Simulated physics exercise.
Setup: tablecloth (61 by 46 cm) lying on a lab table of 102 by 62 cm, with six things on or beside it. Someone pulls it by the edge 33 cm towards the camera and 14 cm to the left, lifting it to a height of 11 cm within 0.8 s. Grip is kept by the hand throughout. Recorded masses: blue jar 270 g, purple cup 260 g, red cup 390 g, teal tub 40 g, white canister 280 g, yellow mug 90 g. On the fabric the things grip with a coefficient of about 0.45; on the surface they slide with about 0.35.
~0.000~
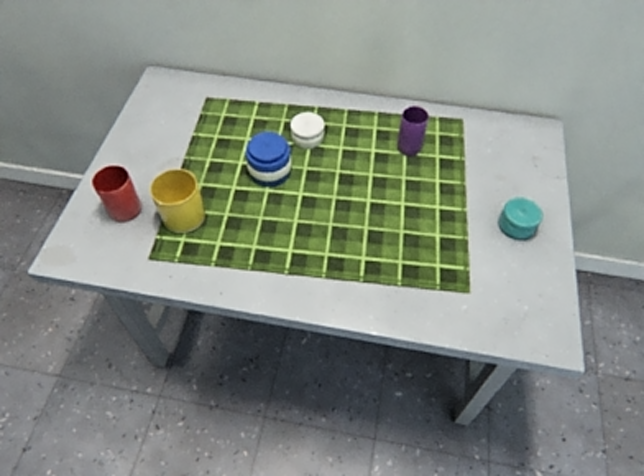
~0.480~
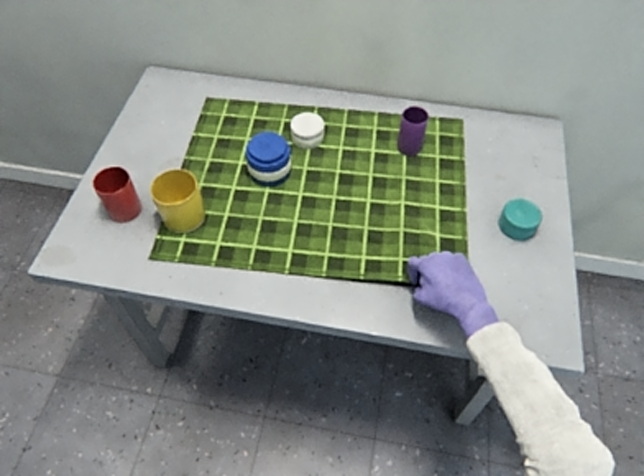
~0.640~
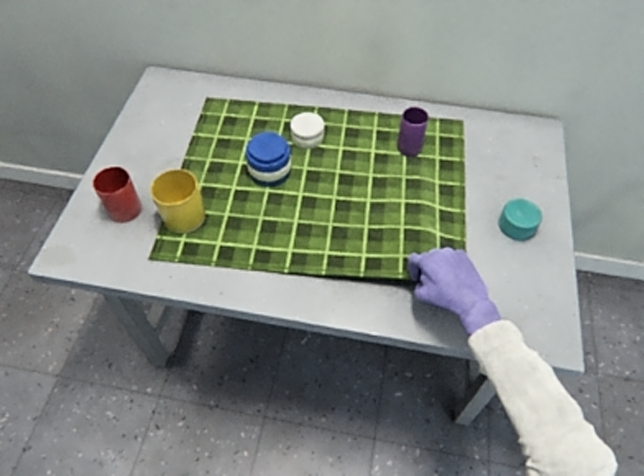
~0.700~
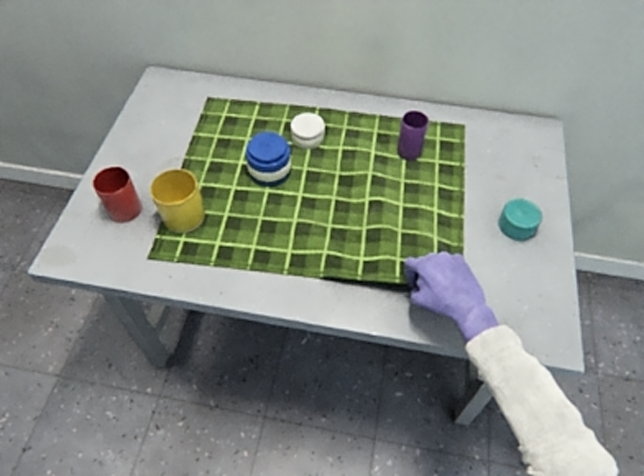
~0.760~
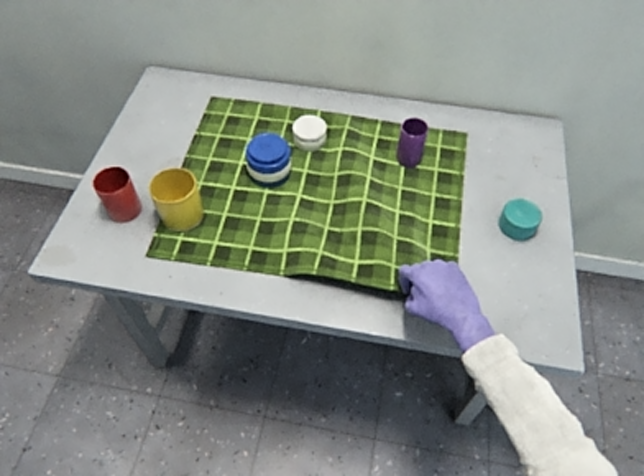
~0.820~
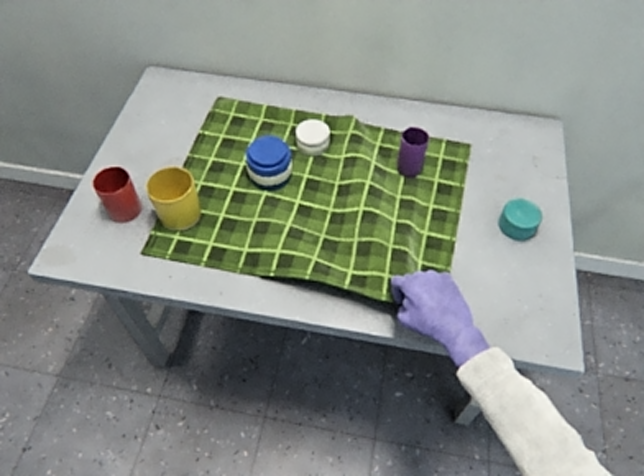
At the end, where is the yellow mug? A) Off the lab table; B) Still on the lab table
B, still on the lab table.
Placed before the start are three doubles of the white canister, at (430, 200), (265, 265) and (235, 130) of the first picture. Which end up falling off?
Log, in listed order - lost / lost / kept.
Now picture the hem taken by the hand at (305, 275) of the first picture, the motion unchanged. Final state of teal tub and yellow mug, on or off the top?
Teal tub is left on top, yellow mug is lost.
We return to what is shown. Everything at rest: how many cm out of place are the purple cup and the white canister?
About: Purple cup off the top, white canister 35 cm.
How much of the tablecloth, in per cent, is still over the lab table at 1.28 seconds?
Roughly 70% of it.
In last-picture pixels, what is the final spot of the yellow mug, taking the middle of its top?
Check near (166, 225) - that's where it comes to rest.
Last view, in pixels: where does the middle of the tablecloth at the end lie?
Close to (315, 305) in pixels.
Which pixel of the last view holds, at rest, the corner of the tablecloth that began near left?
Roughly (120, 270).
By 1.0 s, 95 % of the tablecloth is still over the top; yellow mug 1 cm off its start, purple cup 16 cm off its start, white canister 10 cm off its start.
By 1.1 s, 85 % of the tablecloth is still over the top; yellow mug 2 cm off its start, purple cup 28 cm off its start, white canister 19 cm off its start.
By 1.3 s, 70 % of the tablecloth is still over the top; yellow mug 7 cm off its start at (169, 217), purple cup 39 cm off its start at (404, 276), white canister 29 cm off its start at (349, 228).
By 1.4 s, 65 % of the tablecloth is still over the top; yellow mug 9 cm off its start, purple cup 44 cm off its start, white canister 33 cm off its start.
By 3.0 s, 60 % of the tablecloth is still over the top; yellow mug 9 cm off its start at (166, 225), purple cup over the edge, white canister 33 cm off its start at (351, 244), blue jar 23 cm off its start at (281, 238).
